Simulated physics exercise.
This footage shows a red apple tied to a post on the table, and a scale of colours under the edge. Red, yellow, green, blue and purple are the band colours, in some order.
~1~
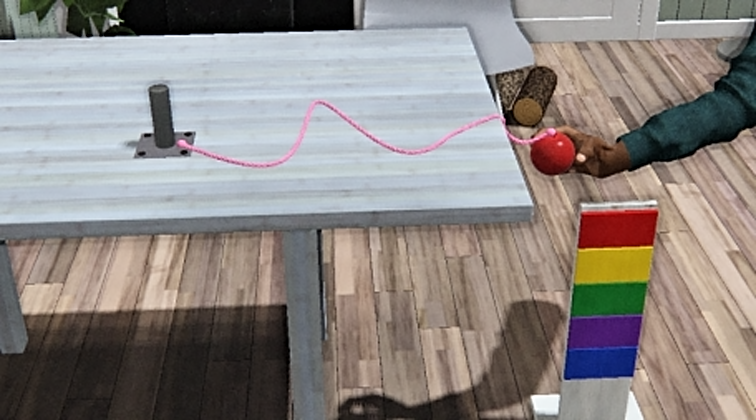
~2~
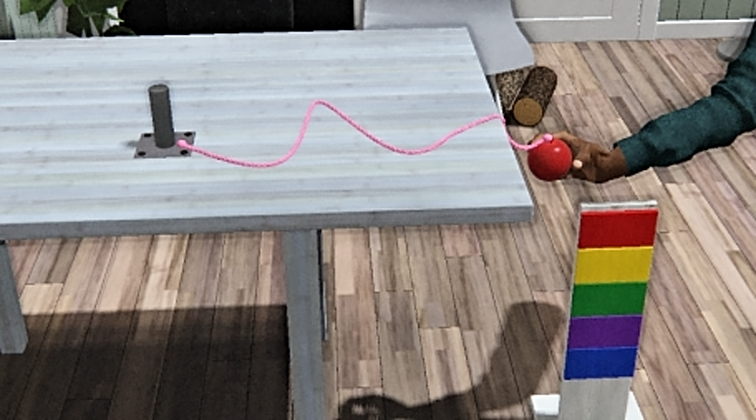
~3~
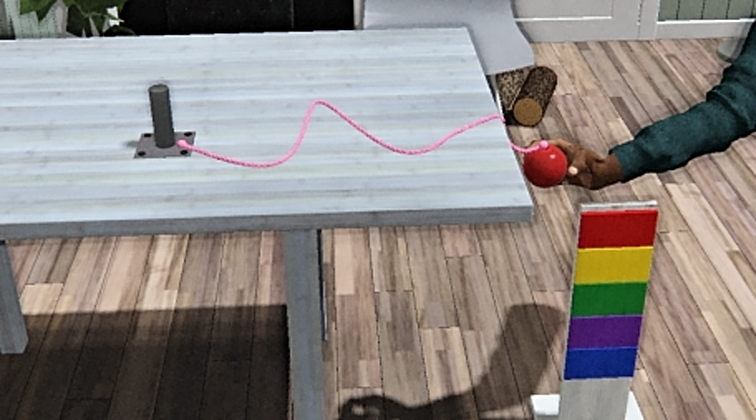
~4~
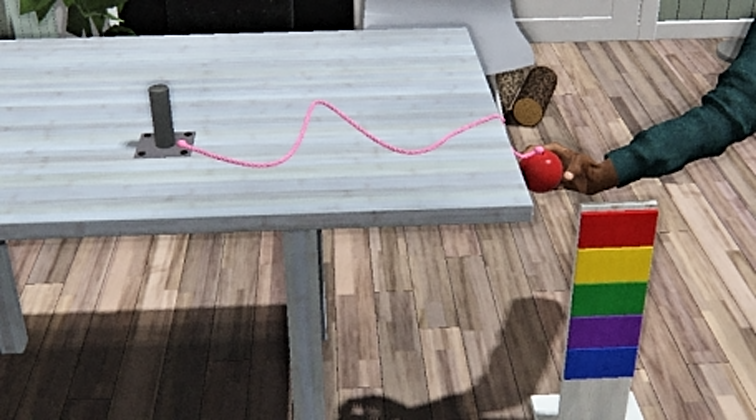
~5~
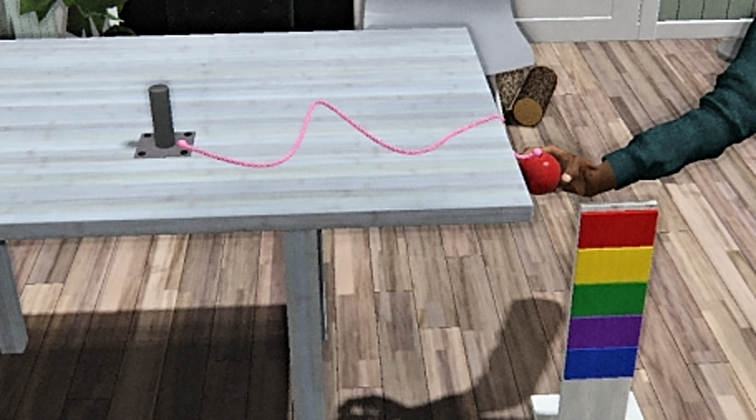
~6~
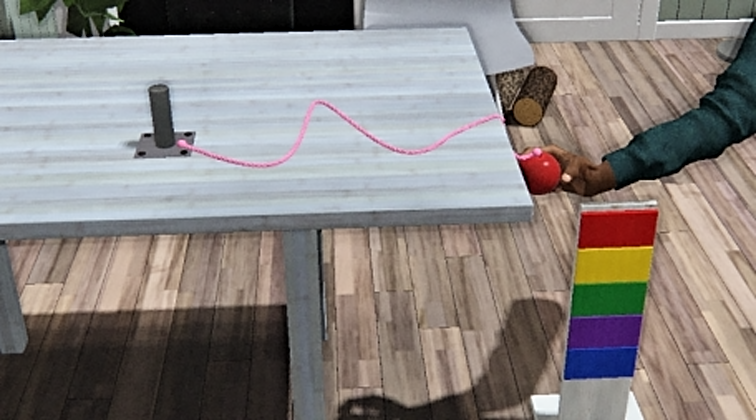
On a pale wooden table, a pink shoelace lies wavy from a post while a hand slowly lowers a red apple beside the edge.
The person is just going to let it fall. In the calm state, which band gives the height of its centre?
The blue band gives it.
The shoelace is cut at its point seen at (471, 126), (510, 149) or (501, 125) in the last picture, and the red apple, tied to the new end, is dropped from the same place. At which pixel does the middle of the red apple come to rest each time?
Taking them in turn, it's about (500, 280), then about (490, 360), and finally about (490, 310).
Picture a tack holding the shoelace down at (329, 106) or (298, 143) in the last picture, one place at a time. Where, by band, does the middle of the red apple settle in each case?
Note: Try 1 yellow; try 2 purple.
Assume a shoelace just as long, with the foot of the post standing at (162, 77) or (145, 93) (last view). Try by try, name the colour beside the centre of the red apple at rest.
The first case gives purple, the second gives purple.
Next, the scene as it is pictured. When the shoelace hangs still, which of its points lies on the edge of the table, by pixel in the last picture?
Position: Approx. (352, 123).
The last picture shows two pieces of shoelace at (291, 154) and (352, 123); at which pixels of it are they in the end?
At (318, 136) for the first, at (504, 133) for the second.
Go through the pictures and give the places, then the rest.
The first frame shows red apple (552, 153); red (618, 231); yellow (614, 267); green (609, 300); purple (605, 333); blue (601, 364).
The second frame shows red apple (550, 160); shoelace through (225, 160) (300, 141) (331, 107) (385, 145) (468, 127).
The third frame shows red apple (545, 166).
The fourth frame shows red apple (541, 171); shoelace through (225, 160) (300, 141) (331, 107) (385, 145) (468, 127).
The fifth frame shows red apple (539, 174).
The sixth frame shows red apple (539, 174); shoelace through (225, 160) (300, 141) (331, 107) (385, 145) (468, 127).
Soon after, apple near (476, 334); level with purple.
Then, apple near (504, 376); level with blue.
At rest, apple near (482, 382); level with blue. Its middle rests at the blue band.
